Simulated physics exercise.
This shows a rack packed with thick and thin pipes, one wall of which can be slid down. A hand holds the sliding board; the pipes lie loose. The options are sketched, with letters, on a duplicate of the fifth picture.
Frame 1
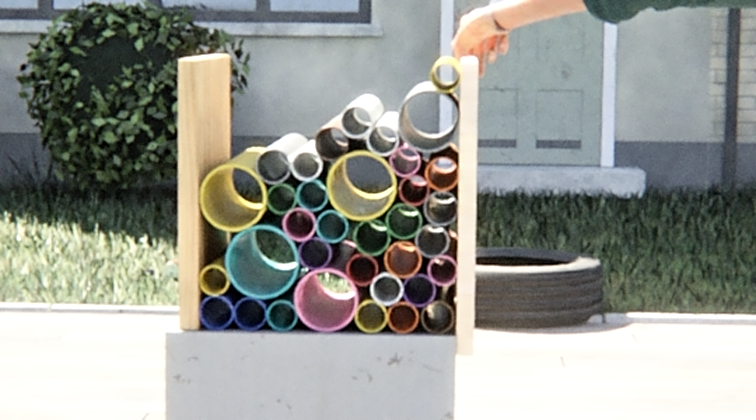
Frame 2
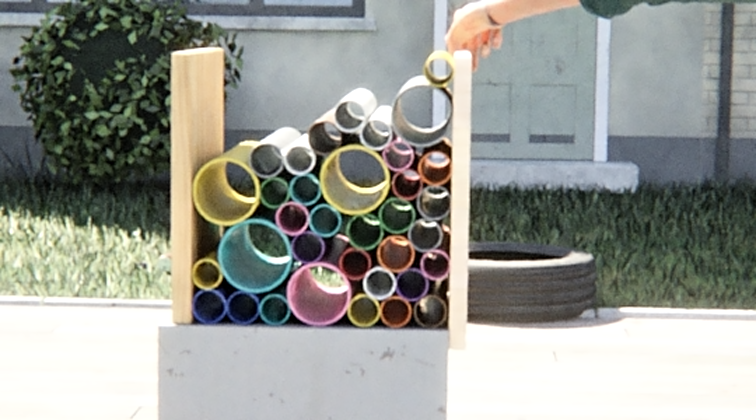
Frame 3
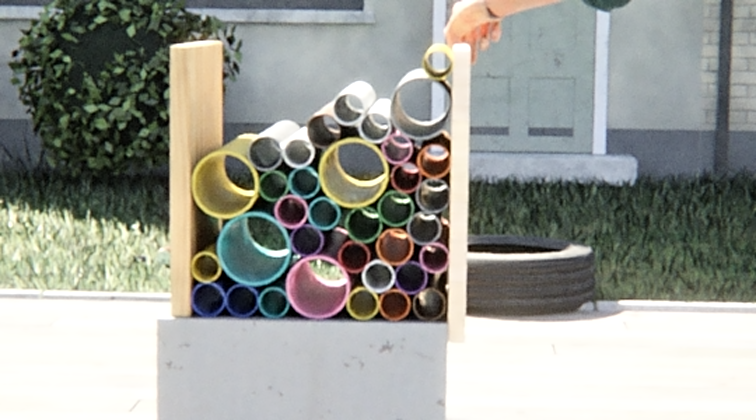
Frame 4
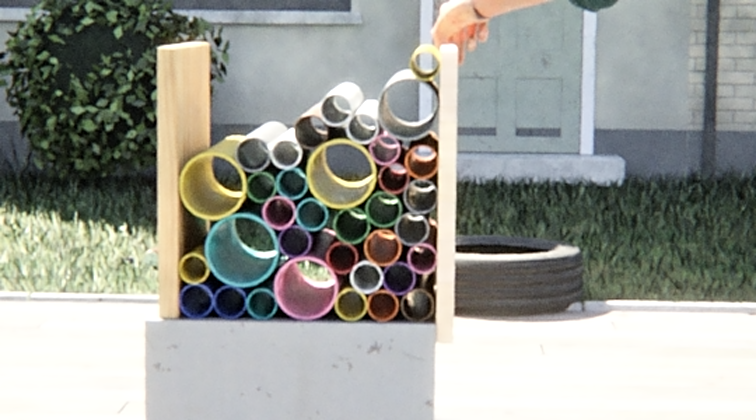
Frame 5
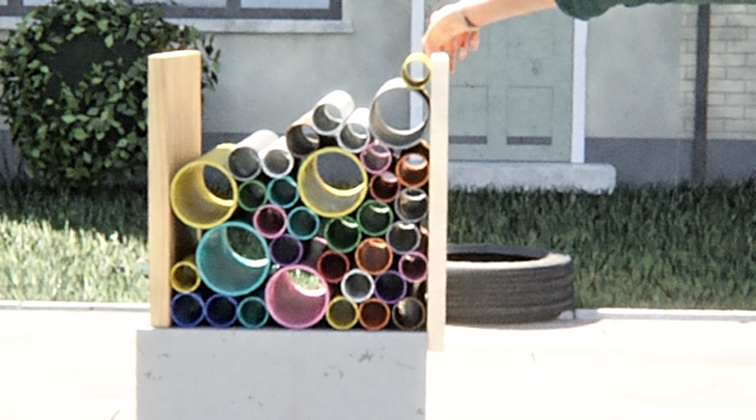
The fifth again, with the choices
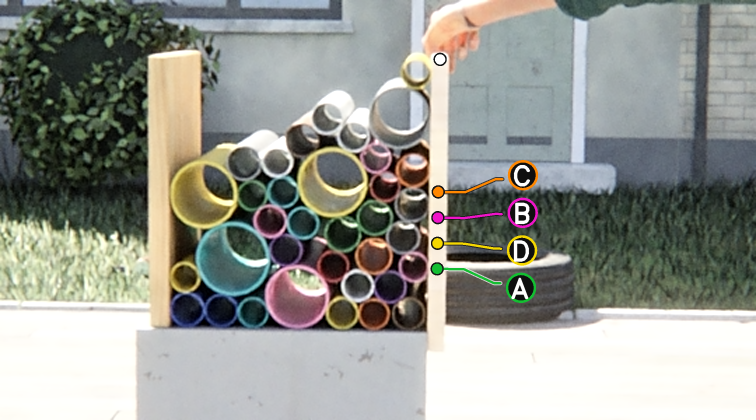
Outside a house with a bush, a strip of grass and a tyre, a rack of loose, colourful pipes stands on a pale block while a hand holds the top of its right board. The view shifts slightly, but the hand stays there and the board and pipes show no clear movement.
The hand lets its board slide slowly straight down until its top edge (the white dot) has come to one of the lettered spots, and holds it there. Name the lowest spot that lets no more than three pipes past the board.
The answer is mark C.
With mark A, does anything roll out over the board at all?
Yes, at A.
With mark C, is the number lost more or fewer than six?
Fewer than six.
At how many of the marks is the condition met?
The number is one.
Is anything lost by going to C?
At C: Yes.
On the marked copy, A at (437, 269); B at (438, 217); C at (438, 192); D at (438, 243); the white dot at (440, 59).
Following C. Soon after the start, top of the board (431, 120).
Later, top of the board (430, 188).
In the end, top of the board (430, 191), two out over the board.
As for the rest, A more than three out over the board; B four out over the board; D more than three out over the board.
